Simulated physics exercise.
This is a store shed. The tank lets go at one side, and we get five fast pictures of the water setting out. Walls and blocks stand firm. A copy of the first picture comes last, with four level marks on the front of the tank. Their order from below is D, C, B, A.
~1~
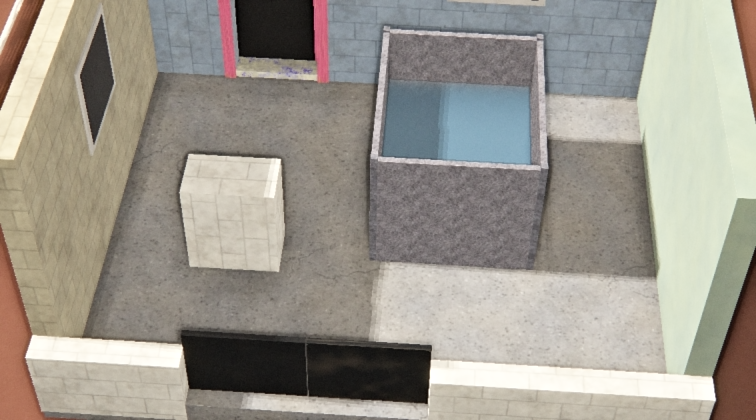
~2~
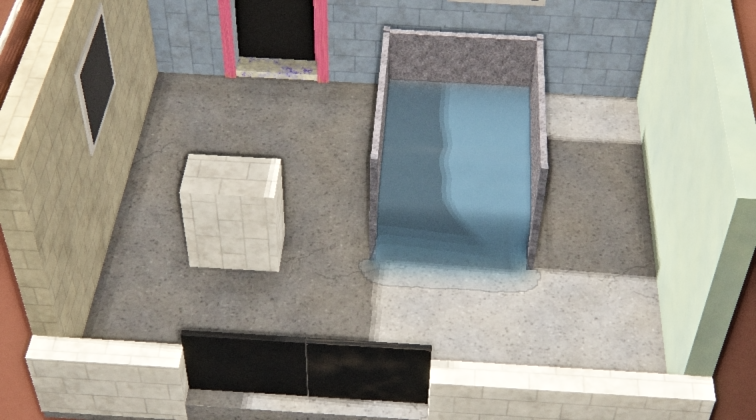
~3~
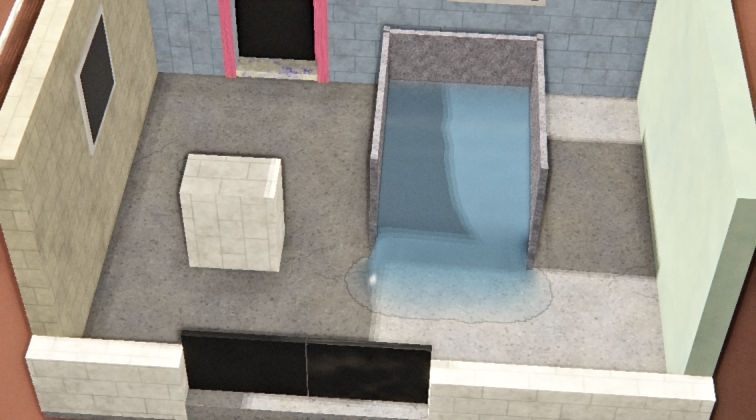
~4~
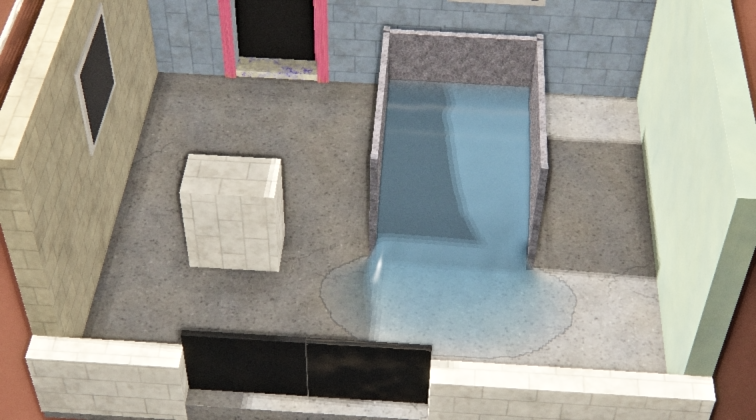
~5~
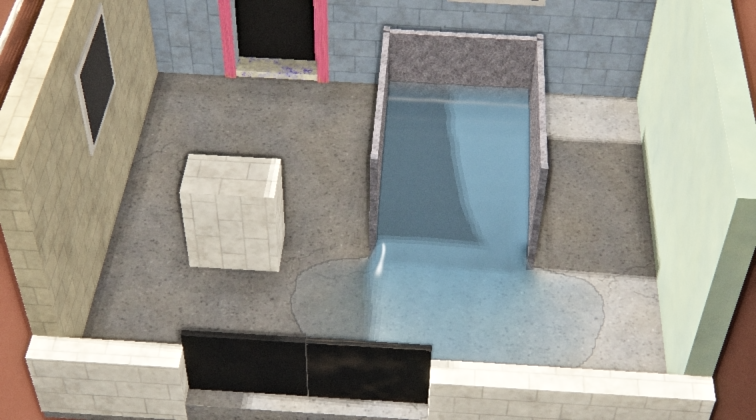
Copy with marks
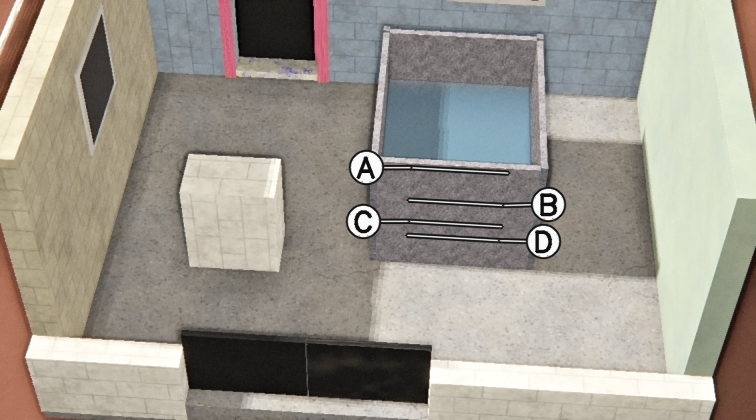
Blue water rests in a grey stone tank, then pours out as the tank's near side disappears, spreading over the speckled floor in a widening, rounded sheet toward the front wall. A raised, steady view looks down into a roofless store shed. A cream block sits left of the tank, a pink-framed doorway stands behind, a pale green wall rises right, and a shut black gate lies in front.
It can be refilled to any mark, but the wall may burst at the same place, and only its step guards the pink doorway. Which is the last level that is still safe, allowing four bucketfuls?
C will do.
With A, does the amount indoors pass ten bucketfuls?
Yes, clearly.
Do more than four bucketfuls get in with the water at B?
Yes, that goes wrong.
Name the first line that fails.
That would be B.
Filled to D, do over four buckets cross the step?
No, not at all.
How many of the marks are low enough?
Two of the four.
In white, A at (459, 170); B at (456, 202); C at (454, 224); D at (453, 237); from the bottom up D, C, B, A.
If A is chosen, dozens of bucketfuls pour in.
If B is chosen, about 11 bucketfuls get in.
If C is chosen, a bucket or two gets in.
If D is chosen, nothing gets over.
